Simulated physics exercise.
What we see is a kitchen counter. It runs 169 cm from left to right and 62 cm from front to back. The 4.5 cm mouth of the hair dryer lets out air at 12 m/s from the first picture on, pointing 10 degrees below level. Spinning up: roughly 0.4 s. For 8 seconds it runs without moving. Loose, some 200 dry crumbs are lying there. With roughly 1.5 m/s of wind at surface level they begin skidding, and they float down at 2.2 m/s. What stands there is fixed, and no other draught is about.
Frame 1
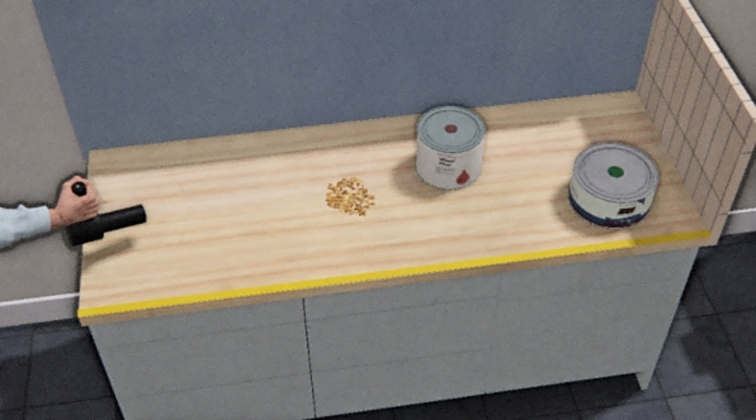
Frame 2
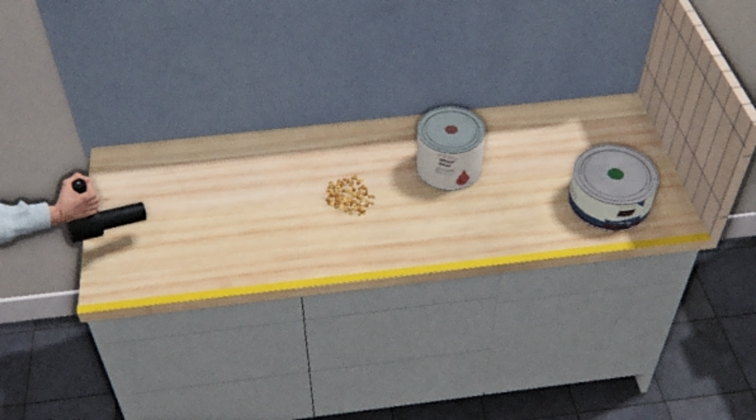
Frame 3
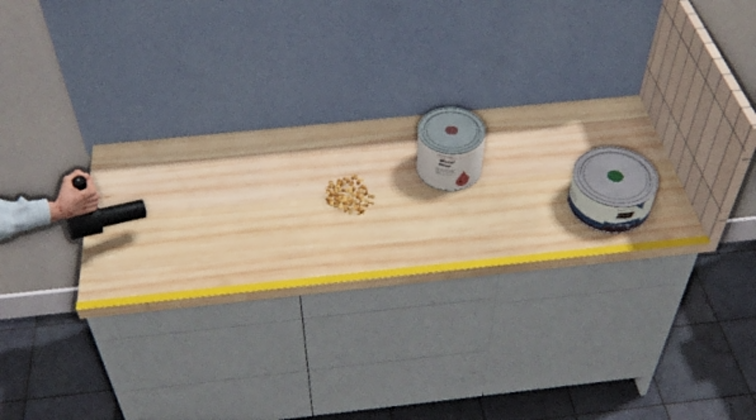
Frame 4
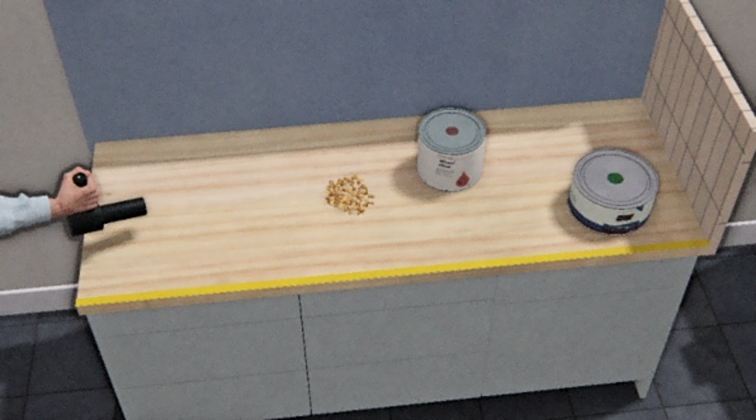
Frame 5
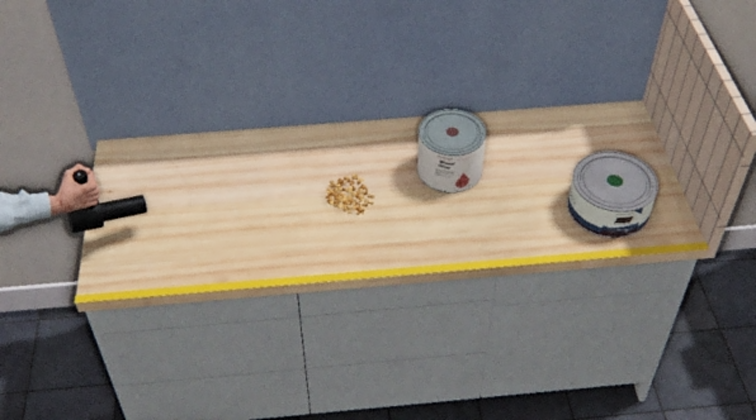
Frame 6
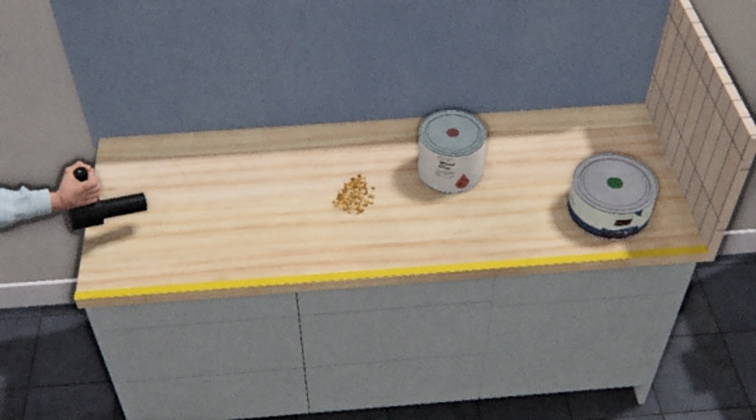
On a kitchen counter with two large tins, a hand on the left held a black hair dryer toward a patch of dry crumbs, which lay still before some shifted slightly to the right.
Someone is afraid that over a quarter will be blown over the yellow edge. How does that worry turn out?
It does not come true.
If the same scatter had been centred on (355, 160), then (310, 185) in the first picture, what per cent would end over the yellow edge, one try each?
80 %, 50 %.
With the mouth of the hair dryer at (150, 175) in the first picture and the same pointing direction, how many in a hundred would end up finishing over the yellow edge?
Then the share would be close to 0 percent.
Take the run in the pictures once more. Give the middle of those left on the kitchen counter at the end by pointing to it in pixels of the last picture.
Around (531, 201).
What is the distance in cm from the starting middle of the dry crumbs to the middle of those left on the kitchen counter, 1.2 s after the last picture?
The centre sits some 35 cm from where it began.
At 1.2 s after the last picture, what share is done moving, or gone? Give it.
My guess would be around 10 %.
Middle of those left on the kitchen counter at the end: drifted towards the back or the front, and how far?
To the near part, near enough 5 cm.
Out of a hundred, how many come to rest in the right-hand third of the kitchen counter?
Roughly 70 in a hundred.
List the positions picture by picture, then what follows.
In the first frame, the middle of the dry crumbs is near (350, 198), none has stirred yet and the mouth of the hair dryer is at (144, 213).
In the second frame, the middle of the dry crumbs is near (350, 198), none has stirred yet and the yellow edge is centred on (404, 276).
In the third frame, the middle of the dry crumbs is near (350, 197), none has stirred yet, the top of a large tin is at (452, 130) and the top of a large tin is at (615, 176).
In the fourth frame, the middle of the dry crumbs is near (350, 197) and none has stirred yet.
In the fifth frame, the middle of the dry crumbs is near (350, 197) and none has stirred yet.
In the sixth frame, the middle of the dry crumbs is near (354, 194), the farthest in sight from the hair dryer is at (373, 189) and about 30 % have left their places.
Then, 1.2 s after the last picture the count stands so, 0 % are over the yellow edge; the middle of those still in play is near (470, 202).
Then, 2.2 s after the last picture the count stands so, 0 % are over the yellow edge; the middle of those still in play is near (502, 201).
Then, 4.0 s after the last picture the count stands so, 0 % are over the yellow edge; the middle of those still in play is near (522, 202).
Then, 7.6 s after the last picture, at the end, 2 % are over the yellow edge; the middle of those still in play is near (531, 201).
